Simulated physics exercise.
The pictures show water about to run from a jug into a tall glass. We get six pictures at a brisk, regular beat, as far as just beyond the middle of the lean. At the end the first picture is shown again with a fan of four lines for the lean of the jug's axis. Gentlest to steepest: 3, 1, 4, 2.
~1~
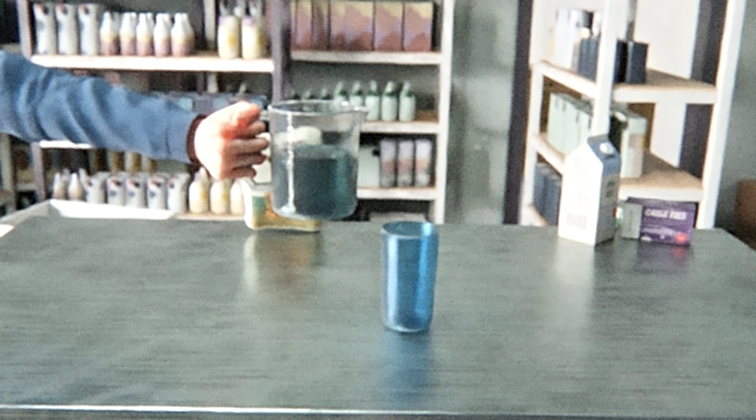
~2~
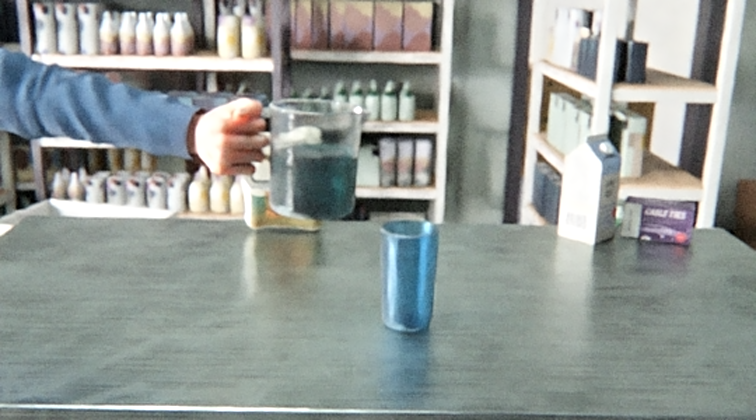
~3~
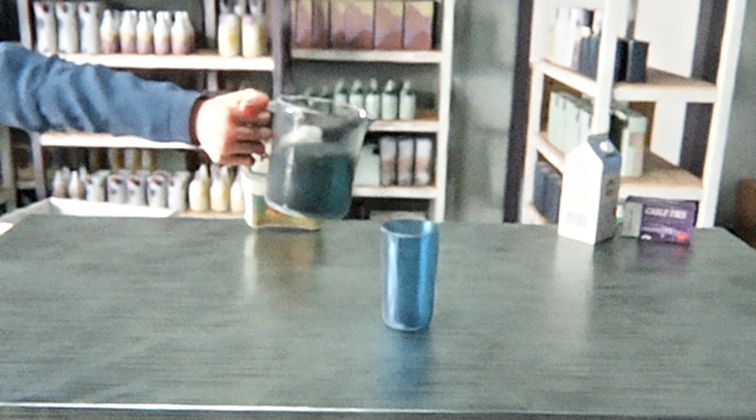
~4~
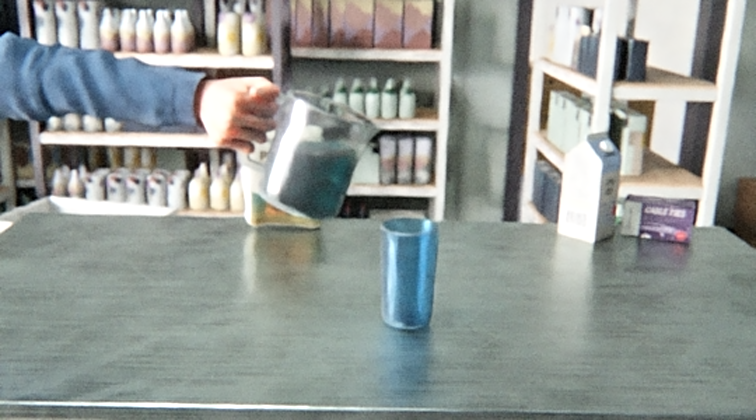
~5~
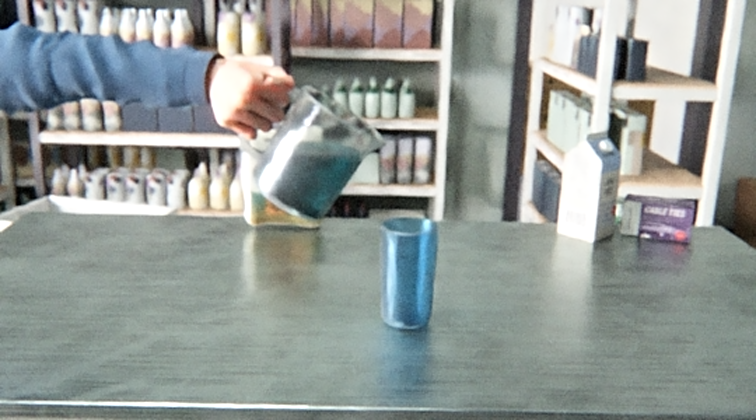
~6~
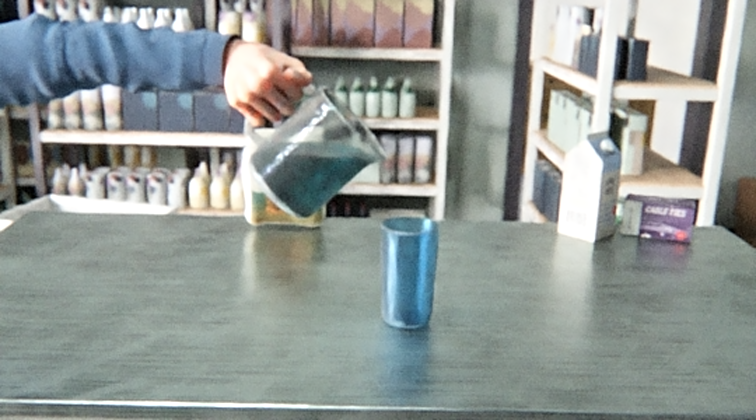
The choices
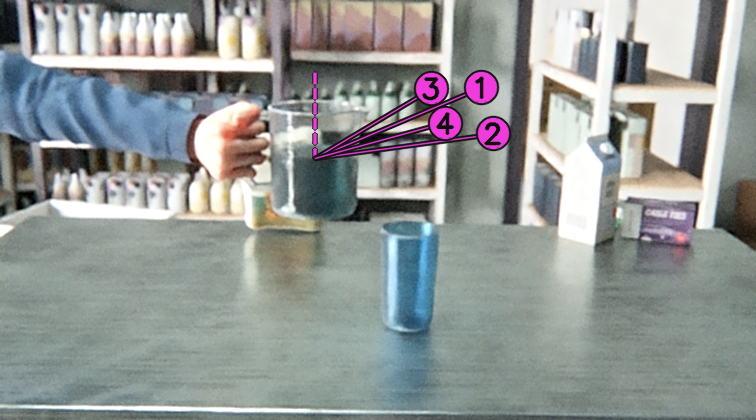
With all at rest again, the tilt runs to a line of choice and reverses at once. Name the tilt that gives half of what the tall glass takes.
Choose 1.
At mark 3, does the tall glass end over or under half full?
Under.
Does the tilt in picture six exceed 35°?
Yes.
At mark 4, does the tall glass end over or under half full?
Over.
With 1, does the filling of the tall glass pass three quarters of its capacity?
No, it does not.
In magenta, 1 at (466, 94); 2 at (476, 136); 3 at (417, 97); 4 at (429, 127).
Choosing 1, the tall glass ends with about 46 % of what it can hold.
Choosing 2, the tall glass ends with about 93 % of what it can hold.
Choosing 3, the tall glass ends with about 24 % of what it can hold.
Choosing 4, the tall glass ends with about 72 % of what it can hold.
